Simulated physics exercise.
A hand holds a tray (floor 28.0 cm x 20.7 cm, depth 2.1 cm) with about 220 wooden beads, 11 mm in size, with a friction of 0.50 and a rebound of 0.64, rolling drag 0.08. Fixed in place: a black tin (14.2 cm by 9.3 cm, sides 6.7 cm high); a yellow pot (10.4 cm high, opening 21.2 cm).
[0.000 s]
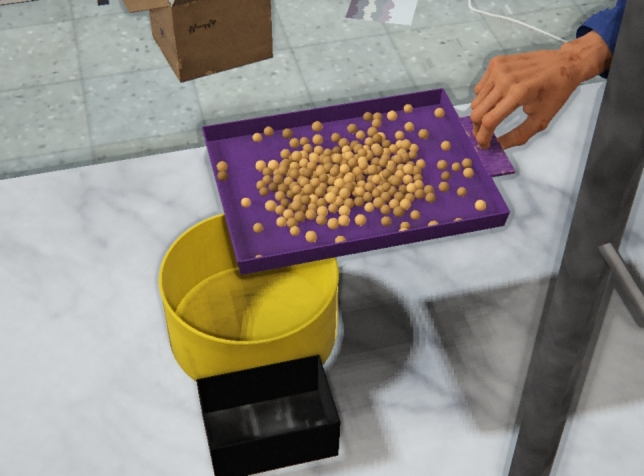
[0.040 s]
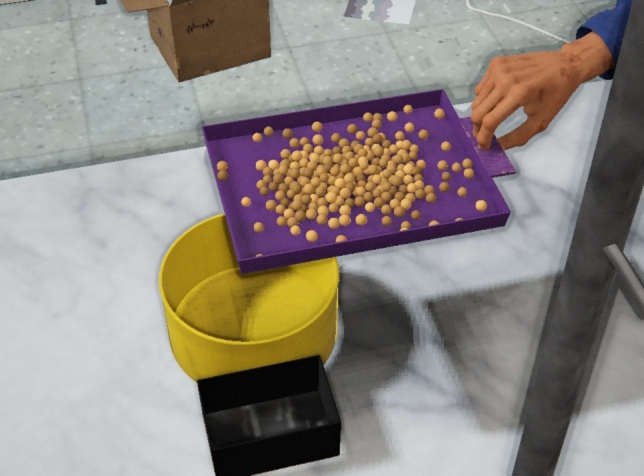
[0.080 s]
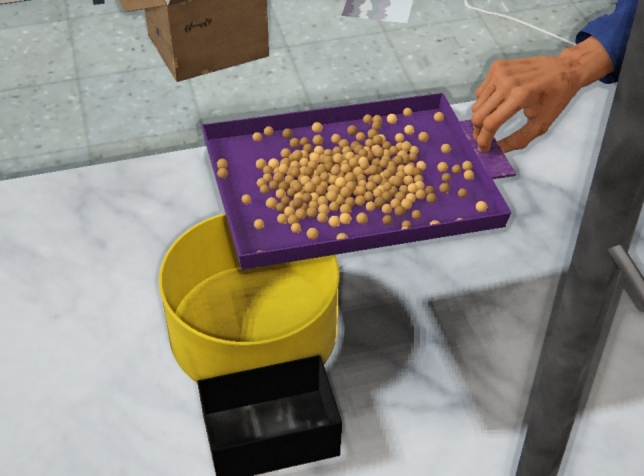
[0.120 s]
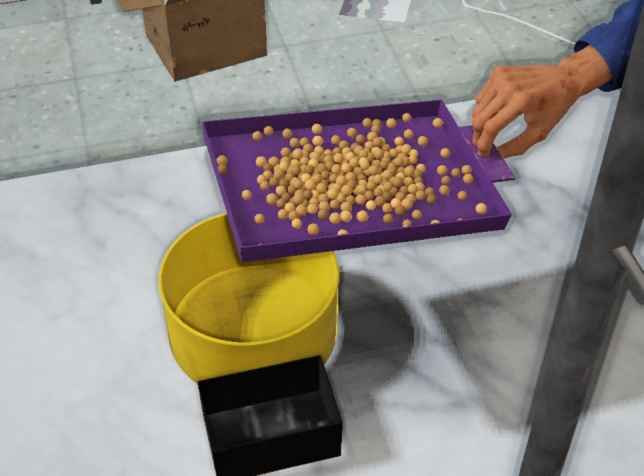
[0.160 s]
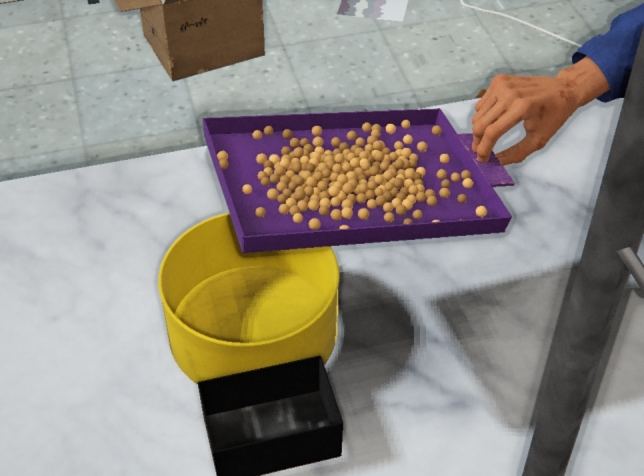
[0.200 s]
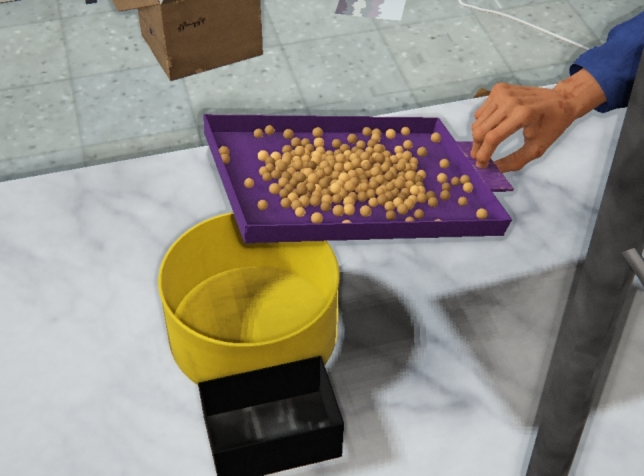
At the start, a hand at the right holds a purple tray of small, round, tan beads nearly level above a yellow pot, with a black tin in front. The hand then gradually tilts the tray modestly away toward the back right, its near edge rising, while the beads barely shift.
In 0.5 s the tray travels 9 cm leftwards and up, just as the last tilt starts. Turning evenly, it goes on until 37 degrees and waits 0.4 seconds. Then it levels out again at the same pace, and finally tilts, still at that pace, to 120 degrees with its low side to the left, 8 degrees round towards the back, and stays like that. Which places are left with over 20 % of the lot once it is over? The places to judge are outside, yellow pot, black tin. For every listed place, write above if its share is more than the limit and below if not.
Outside: Above, yellow pot: Above, black tin: Below.
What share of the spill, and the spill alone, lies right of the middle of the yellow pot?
Roughly 20 per cent.
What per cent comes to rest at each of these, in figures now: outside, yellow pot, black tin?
Per hundred: Outside 50; yellow pot 50; black tin 0.
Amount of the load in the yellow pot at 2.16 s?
Share at that time: Approx. 25 %.
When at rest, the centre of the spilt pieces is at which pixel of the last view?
The middle of the spilt pieces sits near (58, 353) in the last picture.
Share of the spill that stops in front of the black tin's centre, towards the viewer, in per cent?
It works out to around 10 in a hundred.
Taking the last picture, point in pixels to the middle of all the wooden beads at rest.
Around (232, 331).
After 0.96 s, tilt 33 degrees; tray 95 %; middle of all pieces on or above the table near (401, 177).
After 1.59 s, tilt 21 degrees; outside 5 %, tray 95 %; middle of all pieces on or above the table near (369, 123).
After 2.16 s, tilt 83 degrees; yellow pot 25 %, outside 30 %, tray 30 %, in the air 15 %; middle of all pieces on or above the table near (198, 293).
After 2.72 s, tilt 120 degrees; yellow pot 50 %, outside 45 %; middle of all pieces on or above the table near (189, 330).
By 3.4 s all is still; yellow pot 50 %, outside 50 %, black tin 0 %, tray 0 %.
